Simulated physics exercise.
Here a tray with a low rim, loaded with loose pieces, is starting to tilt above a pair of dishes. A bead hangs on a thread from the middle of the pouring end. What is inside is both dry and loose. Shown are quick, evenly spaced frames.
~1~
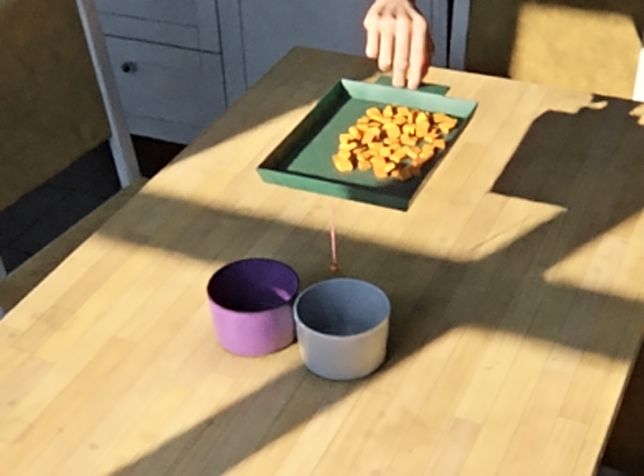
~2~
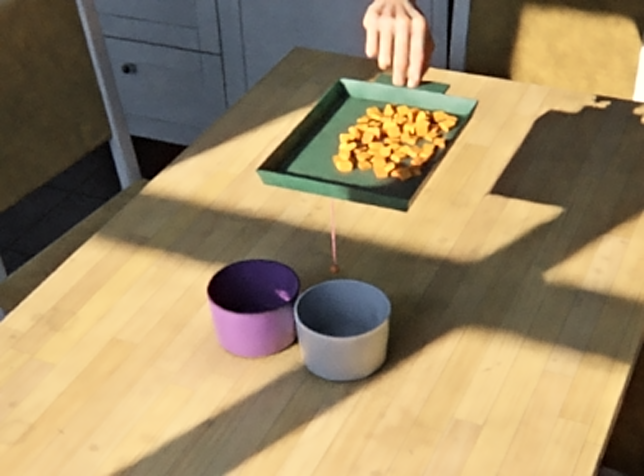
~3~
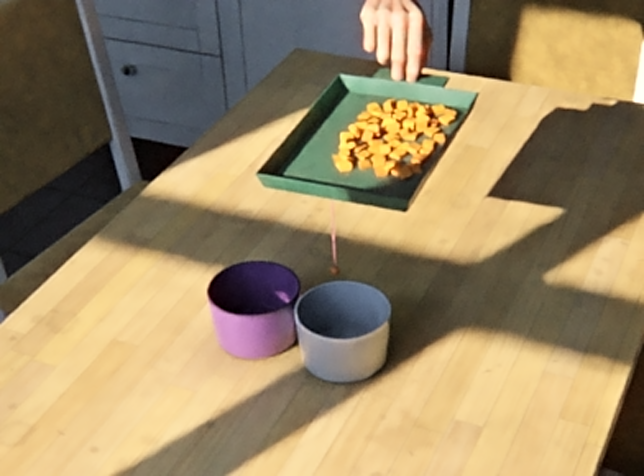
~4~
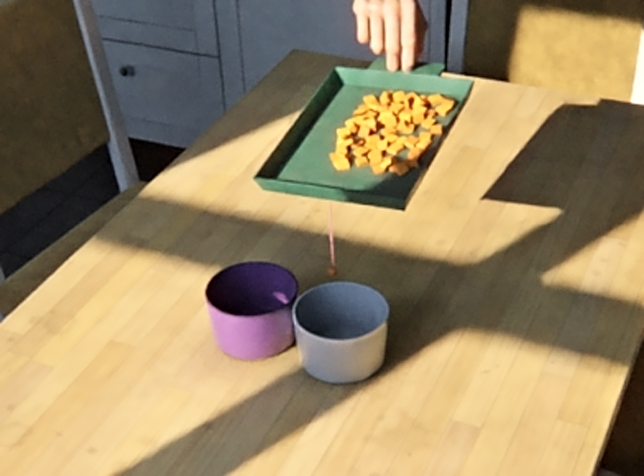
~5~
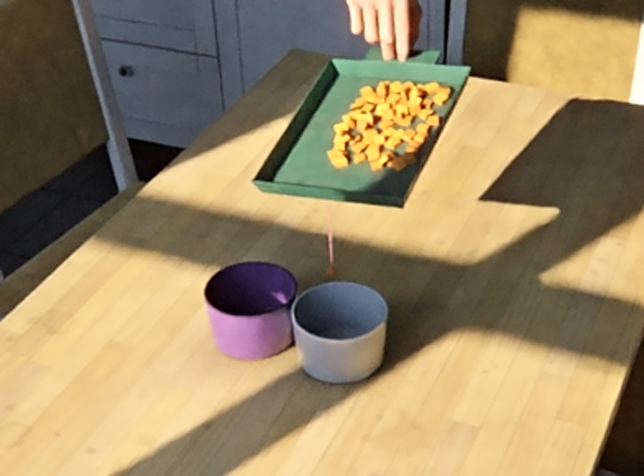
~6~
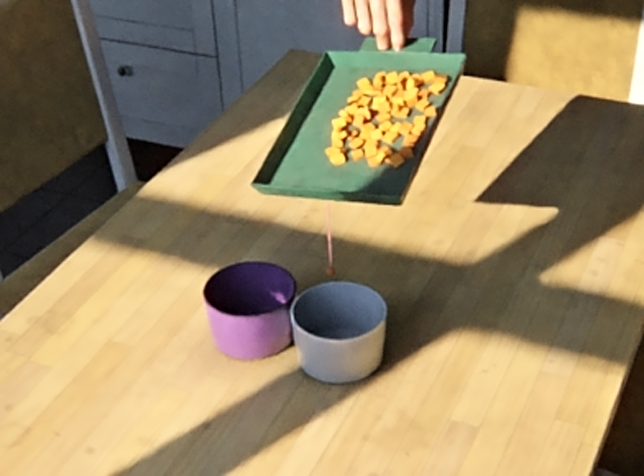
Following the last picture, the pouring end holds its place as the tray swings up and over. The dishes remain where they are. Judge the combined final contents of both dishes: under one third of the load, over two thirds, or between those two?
Judged together: Over two thirds.
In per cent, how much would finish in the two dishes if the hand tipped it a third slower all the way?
It would be around 80 percent.
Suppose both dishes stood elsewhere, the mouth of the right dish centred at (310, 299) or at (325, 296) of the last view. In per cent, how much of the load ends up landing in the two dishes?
70 and 80 %.
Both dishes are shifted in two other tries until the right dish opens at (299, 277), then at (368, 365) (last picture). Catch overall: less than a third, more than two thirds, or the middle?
For the first spot it's above two thirds, and for the next one it's below one third.
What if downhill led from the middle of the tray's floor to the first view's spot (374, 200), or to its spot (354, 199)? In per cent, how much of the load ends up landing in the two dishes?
The first try gives close to 40 per cent, the second close to 70 per cent.
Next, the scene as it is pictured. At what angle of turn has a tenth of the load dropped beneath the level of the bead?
75° or so.
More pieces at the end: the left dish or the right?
The left-hand one.
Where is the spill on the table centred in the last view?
It centres at roughly (296, 290).
Soon after the last picture, tray tipped steeply; nearly all on the tray; a stray few in the air.
A little later, tray tipped right over; most on the tray; a small part in the left dish; a stray few outside both; a stray few in the air.
Later still, tray tipped past a quarter turn; a stray few in the right dish; most in the left dish; about a quarter outside both.
At rest, tray tipped past a quarter turn; a stray few in the right dish; most in the left dish; about a quarter outside both.
